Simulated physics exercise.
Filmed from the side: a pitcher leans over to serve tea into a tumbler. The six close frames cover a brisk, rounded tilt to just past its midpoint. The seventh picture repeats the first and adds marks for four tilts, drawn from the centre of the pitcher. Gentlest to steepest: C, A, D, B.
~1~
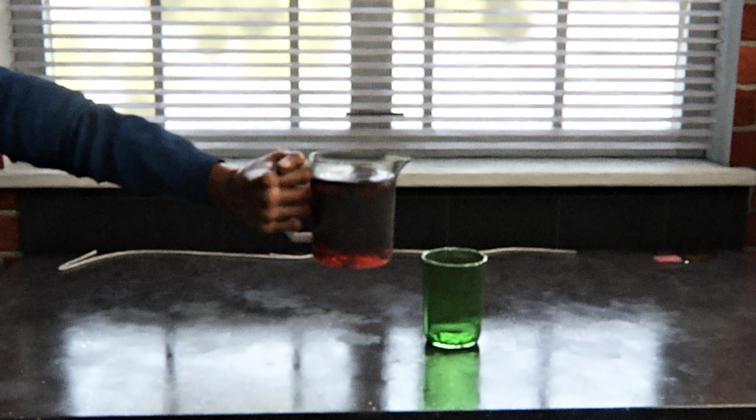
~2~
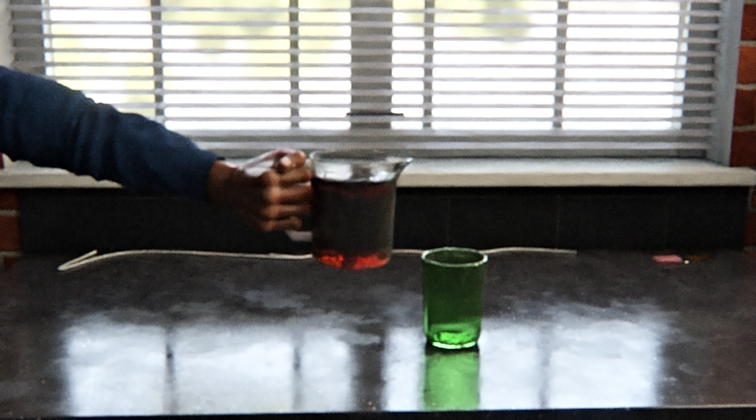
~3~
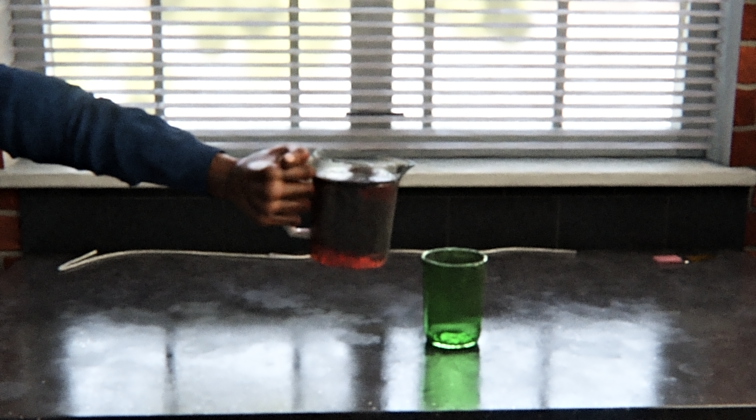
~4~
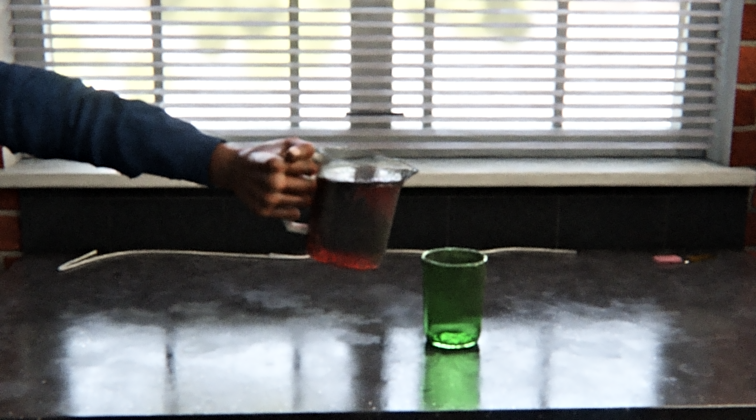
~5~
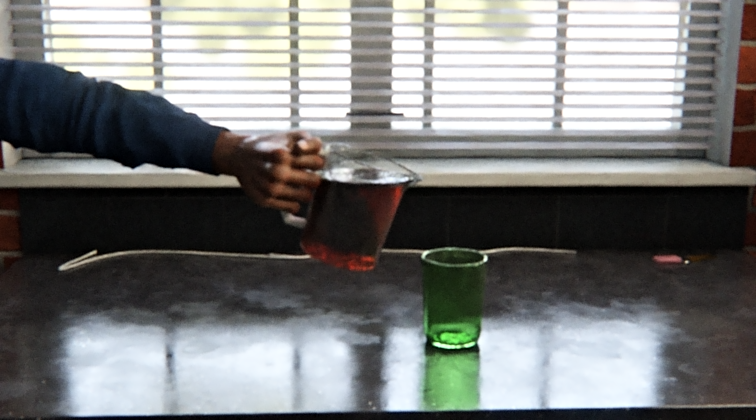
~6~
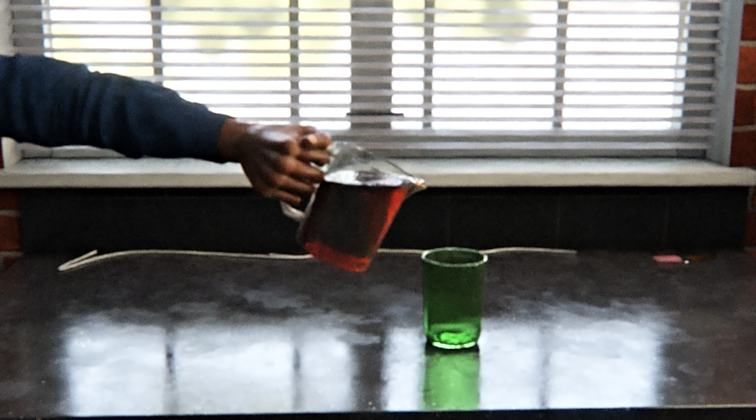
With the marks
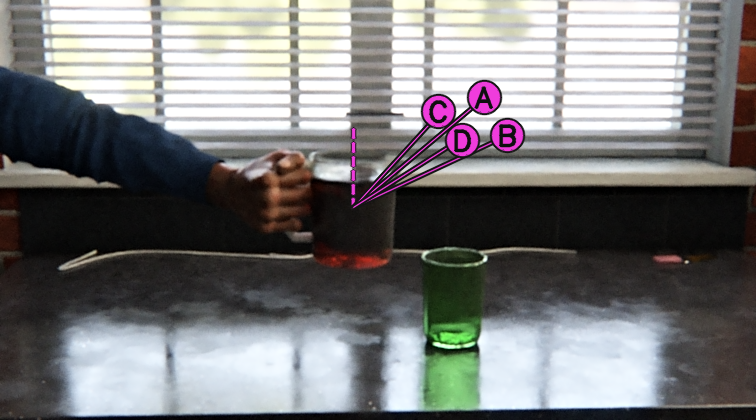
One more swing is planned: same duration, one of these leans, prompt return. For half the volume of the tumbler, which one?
Line A.
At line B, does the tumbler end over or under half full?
Over.
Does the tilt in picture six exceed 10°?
Yes.
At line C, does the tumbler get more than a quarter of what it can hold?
Yes, clearly.
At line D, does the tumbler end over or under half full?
Over half.
In magenta, A at (471, 108); B at (492, 142); C at (428, 125); D at (447, 147).
With A, the tumbler ends with about 46 % of what it can hold.
With B, the tumbler ends with about 88 % of what it can hold.
With C, the tumbler ends with about 31 % of what it can hold.
With D, the tumbler ends with about 66 % of what it can hold.
